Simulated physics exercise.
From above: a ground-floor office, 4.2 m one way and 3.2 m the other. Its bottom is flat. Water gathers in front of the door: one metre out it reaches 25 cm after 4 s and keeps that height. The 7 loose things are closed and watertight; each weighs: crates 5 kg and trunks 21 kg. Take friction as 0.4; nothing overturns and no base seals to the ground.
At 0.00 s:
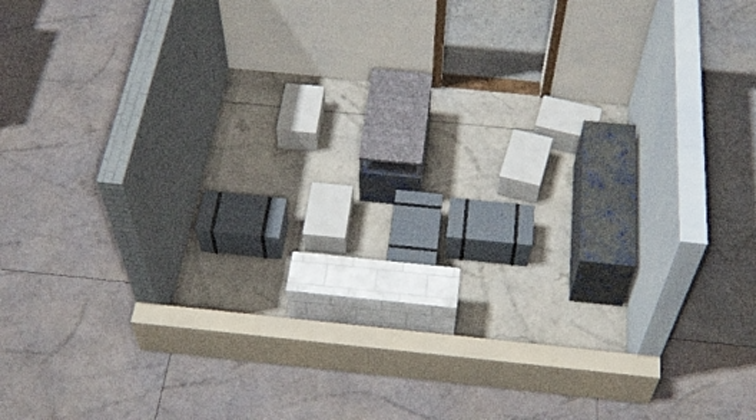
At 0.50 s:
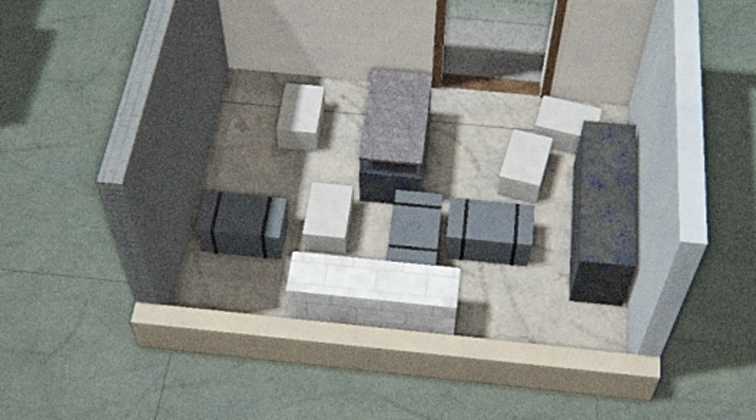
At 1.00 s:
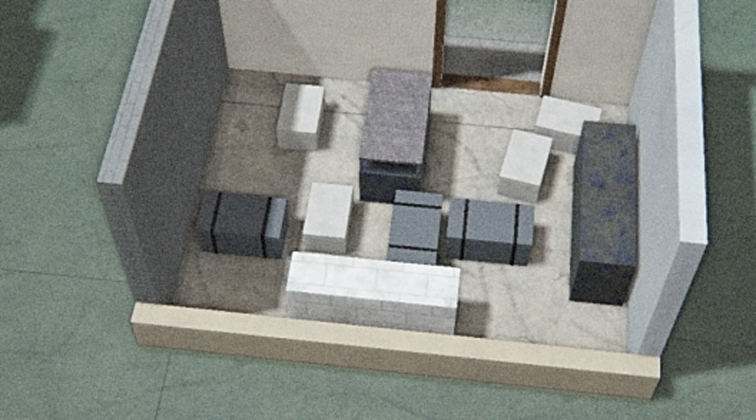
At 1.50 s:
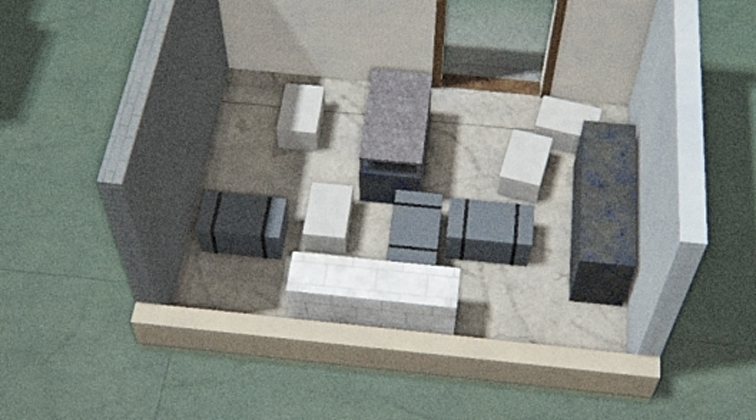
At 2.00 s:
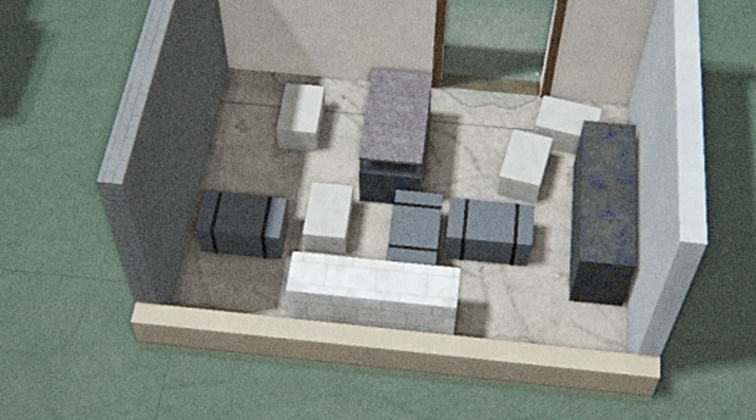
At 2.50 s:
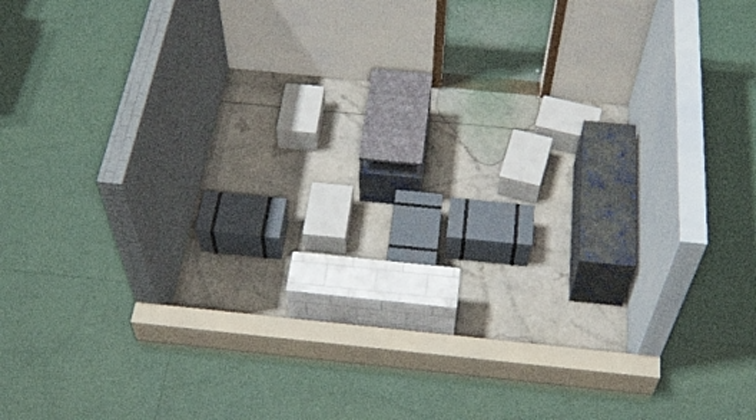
The video shows a small office from above, holding pale and dark box-shaped objects, as greenish water covers the grey ground outside, then rises at the doorway and spreads slightly inside across the floor while the objects stay still.
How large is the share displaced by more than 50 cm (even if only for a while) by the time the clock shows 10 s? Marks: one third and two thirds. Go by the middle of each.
Share: At least two thirds.
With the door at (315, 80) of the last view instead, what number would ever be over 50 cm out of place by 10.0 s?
In that case 5 of them.
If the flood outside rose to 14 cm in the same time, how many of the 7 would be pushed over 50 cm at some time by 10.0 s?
In that case 3 of them.
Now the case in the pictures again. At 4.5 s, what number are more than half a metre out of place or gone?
I count 2.
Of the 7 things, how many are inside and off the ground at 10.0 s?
At that moment 7.
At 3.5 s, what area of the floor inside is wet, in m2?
Some 2.5 m2.
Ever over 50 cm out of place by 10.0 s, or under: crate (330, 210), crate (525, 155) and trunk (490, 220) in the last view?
In turn: Past it, past it, more.
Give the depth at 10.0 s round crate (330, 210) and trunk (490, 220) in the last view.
Roughly 4 and 18 cm.
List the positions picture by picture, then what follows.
A crate at (526, 157) rests on the ground; a trunk at (491, 221) rests on the ground; 0.0 m2 under water; 0 of 7 have shifted, in the first frame.
A crate at (526, 157) rests on the ground; a trunk at (491, 221), on the bottom; water covers 0.0 m2; 0 of 7 have shifted, in the second frame.
A crate at (526, 157), on the bottom; a trunk at (491, 221), on the bottom; water covers 0.0 m2; 0 of 7 have shifted, in the third frame.
A crate at (526, 157), on the bottom; a trunk at (491, 221), on the bottom; water covers 0.0 m2; 0 of 7 have shifted, in the fourth frame.
A crate at (526, 157) rests on the ground; a trunk at (491, 221) rests on the ground; water covers 0.1 m2; 0 of 7 have shifted, in the fifth frame.
A crate at (526, 157), on the bottom; a trunk at (491, 221), on the bottom; water covers 0.6 m2; 0 of 7 have shifted, in the sixth frame.
After 3.5 s 0 of 7 are over 50 cm from their spots; 0 afloat.
After 4.5 s 2 of 7 are over 50 cm from their spots; 1 afloat.
After 7.0 s 4 of 7 are over 50 cm from their spots; 3 afloat.
After 10.0 s 6 of 7 are over 50 cm from their spots, and 6 have been at some point; 7 afloat.
